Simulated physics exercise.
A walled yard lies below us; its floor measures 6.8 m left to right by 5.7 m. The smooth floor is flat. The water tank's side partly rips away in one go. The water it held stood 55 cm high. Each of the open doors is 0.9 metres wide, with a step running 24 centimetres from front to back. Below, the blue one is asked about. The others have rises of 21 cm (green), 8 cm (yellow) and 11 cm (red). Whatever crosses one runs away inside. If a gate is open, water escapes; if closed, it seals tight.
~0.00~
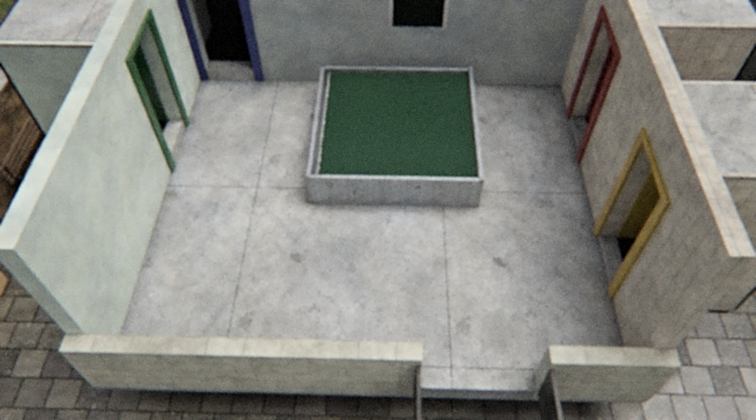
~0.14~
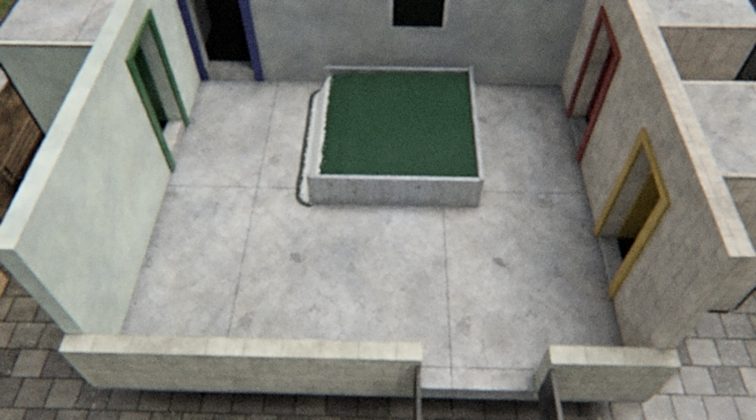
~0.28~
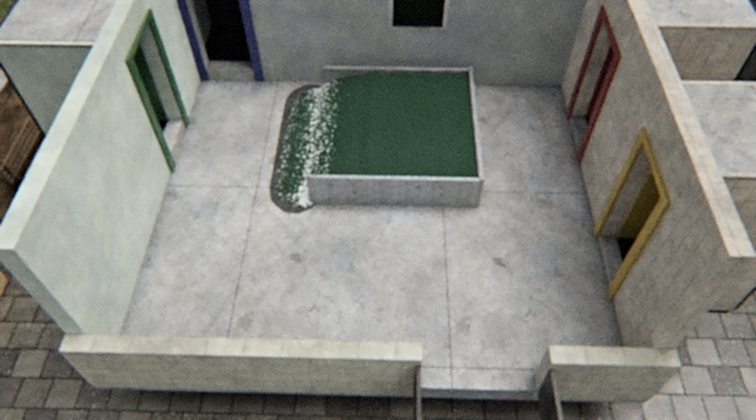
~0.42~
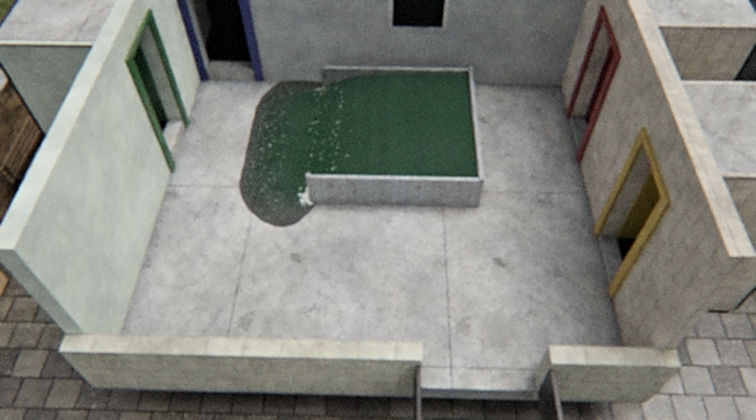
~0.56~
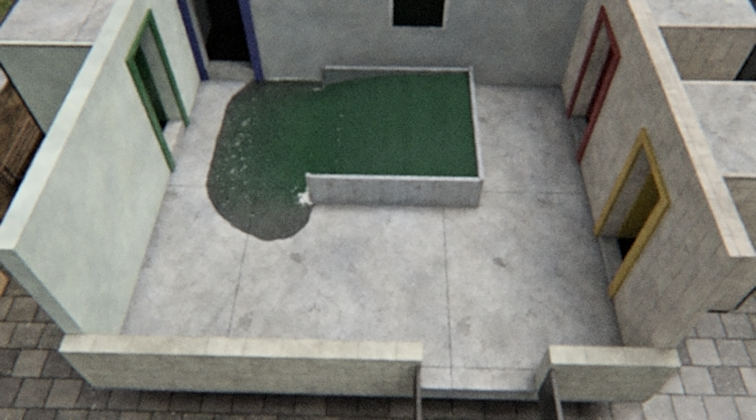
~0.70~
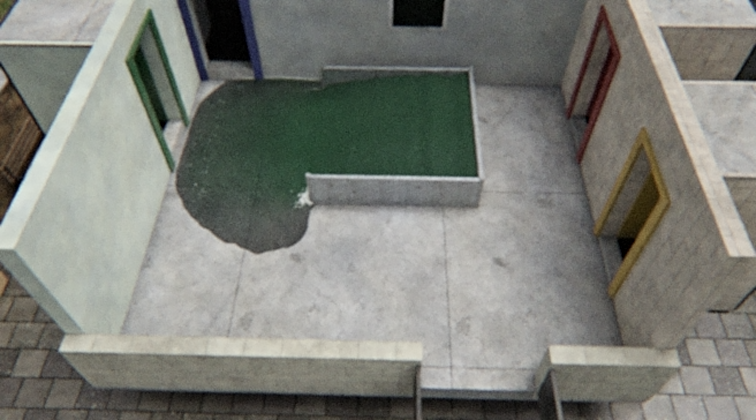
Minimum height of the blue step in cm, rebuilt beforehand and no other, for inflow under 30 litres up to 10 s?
30 cm.
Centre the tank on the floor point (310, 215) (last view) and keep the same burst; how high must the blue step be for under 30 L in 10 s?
Then it needs to be around 28 cm high.
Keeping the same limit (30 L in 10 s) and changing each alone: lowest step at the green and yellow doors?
You'd want some 32 cm at green and some 9.0 cm at yellow.
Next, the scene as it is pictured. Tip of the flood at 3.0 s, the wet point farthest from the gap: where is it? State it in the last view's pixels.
Somewhere near the pixel (112, 362).
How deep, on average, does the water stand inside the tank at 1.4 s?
About 34 centimetres.
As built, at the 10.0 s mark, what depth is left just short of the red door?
Depth: Near 9.0 cm.
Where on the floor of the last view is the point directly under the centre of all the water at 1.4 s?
Roughly (340, 144).
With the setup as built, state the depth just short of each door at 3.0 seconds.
In cm - blue: 33, green: 34, yellow: 0, red: 0.
After 1.4 s water covers 30 % of the floor, deepest (40 cm) near (201, 83); 16 cm at the blue door, 0 litres in over its 25 cm step.
After 3.0 s water covers 35 % of the floor, deepest (34 cm) near (176, 160); 33 cm at the blue door, 50 litres in over its 25 cm step.
After 10.0 s water covers 100 % of the floor, deepest (16 cm) near (478, 87); 6 cm at the blue door, 66 litres in over its 25 cm step.
At the blue door as built, the water arrived by 0.7 s and peaked near 38 cm at 2.4 s.
Run again over the same 10 s with other heights there, 62 litres in over 25.5 cm, 12 litres over 34 cm. The limit of 30 litres is kept from about 30 cm up.
